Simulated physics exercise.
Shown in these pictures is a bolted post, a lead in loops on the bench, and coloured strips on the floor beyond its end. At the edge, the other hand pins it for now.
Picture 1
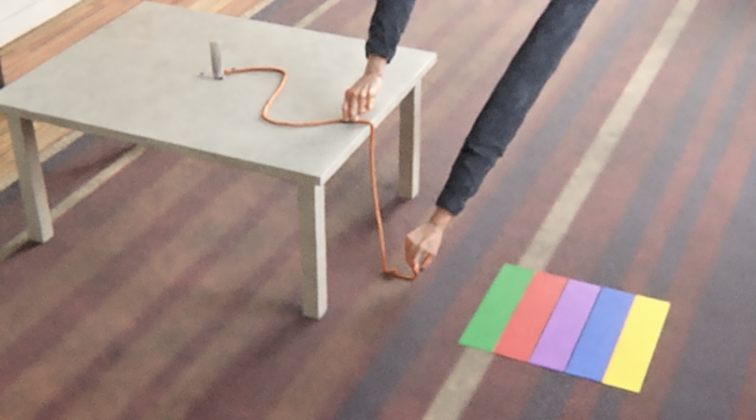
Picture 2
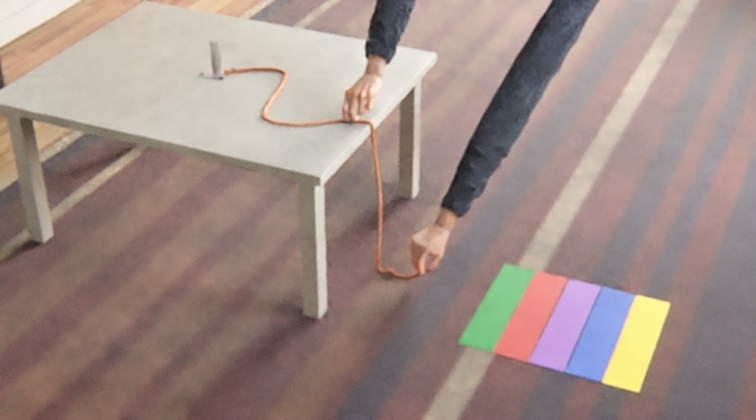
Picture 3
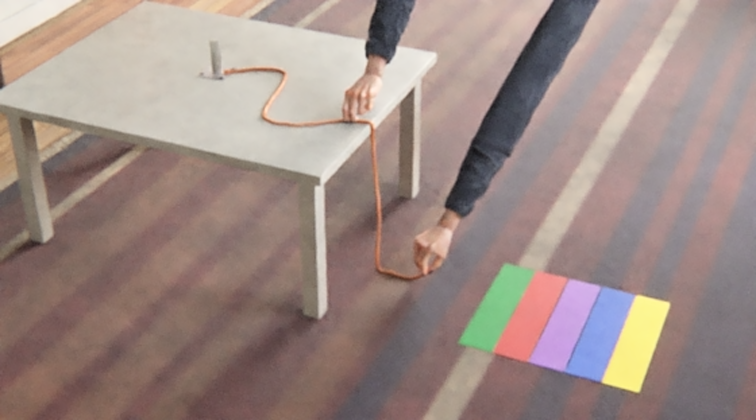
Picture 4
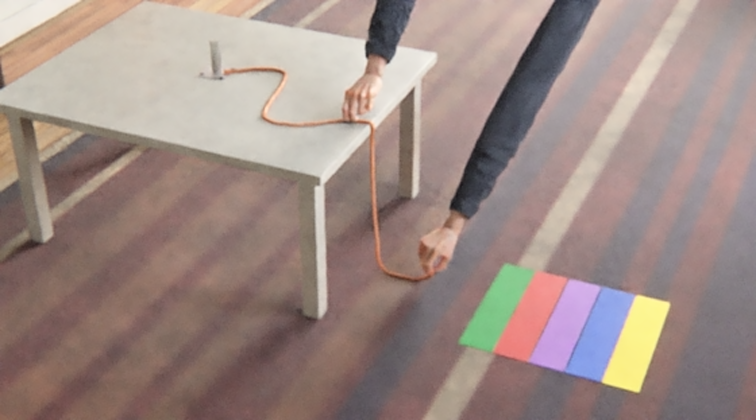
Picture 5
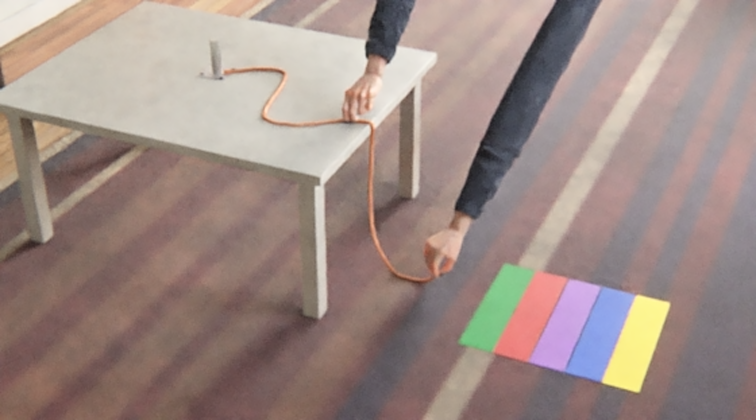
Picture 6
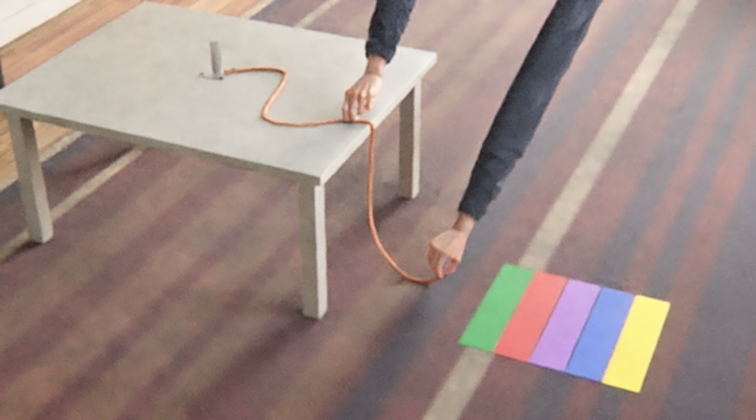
The footage shows an orange cord looping across a pale table and over its edge, where one hand pins it, while the other hand draws the hanging end slightly right, near five coloured strips on the floor.
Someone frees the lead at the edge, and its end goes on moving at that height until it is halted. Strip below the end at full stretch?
Yellow.
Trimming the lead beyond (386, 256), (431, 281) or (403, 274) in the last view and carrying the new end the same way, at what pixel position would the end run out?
The three cuts give roughly (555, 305), (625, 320) and (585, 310) respectively.
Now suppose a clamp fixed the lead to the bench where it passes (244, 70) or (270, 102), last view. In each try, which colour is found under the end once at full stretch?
Try one: Yellow. Try two: Purple.
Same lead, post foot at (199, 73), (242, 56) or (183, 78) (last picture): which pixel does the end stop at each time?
Results per try: (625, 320); (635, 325); (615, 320).
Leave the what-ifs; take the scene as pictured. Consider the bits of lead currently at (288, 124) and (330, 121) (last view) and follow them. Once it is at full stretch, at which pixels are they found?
The first moves to (381, 130), the second to (419, 158).
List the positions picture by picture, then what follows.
End (418, 270); green (483, 332); red (518, 342); purple (553, 351); blue (589, 361); yellow (626, 370), in the first picture.
End (424, 271); lead through (261, 69) (276, 93) (288, 124) (362, 122) (379, 191) (378, 255), in the second picture.
End (427, 272), in the third picture.
End (433, 273); lead through (261, 69) (276, 93) (288, 124) (362, 122) (373, 190) (378, 255), in the fourth picture.
End (438, 275), in the fifth picture.
End (442, 276); lead through (261, 69) (276, 93) (288, 124) (362, 122) (370, 189) (384, 253), in the sixth picture.
Soon after, end near (584, 311); over purple.
After that, end near (621, 321); over blue.
At the stop, end near (643, 326); over yellow. The yellow one.
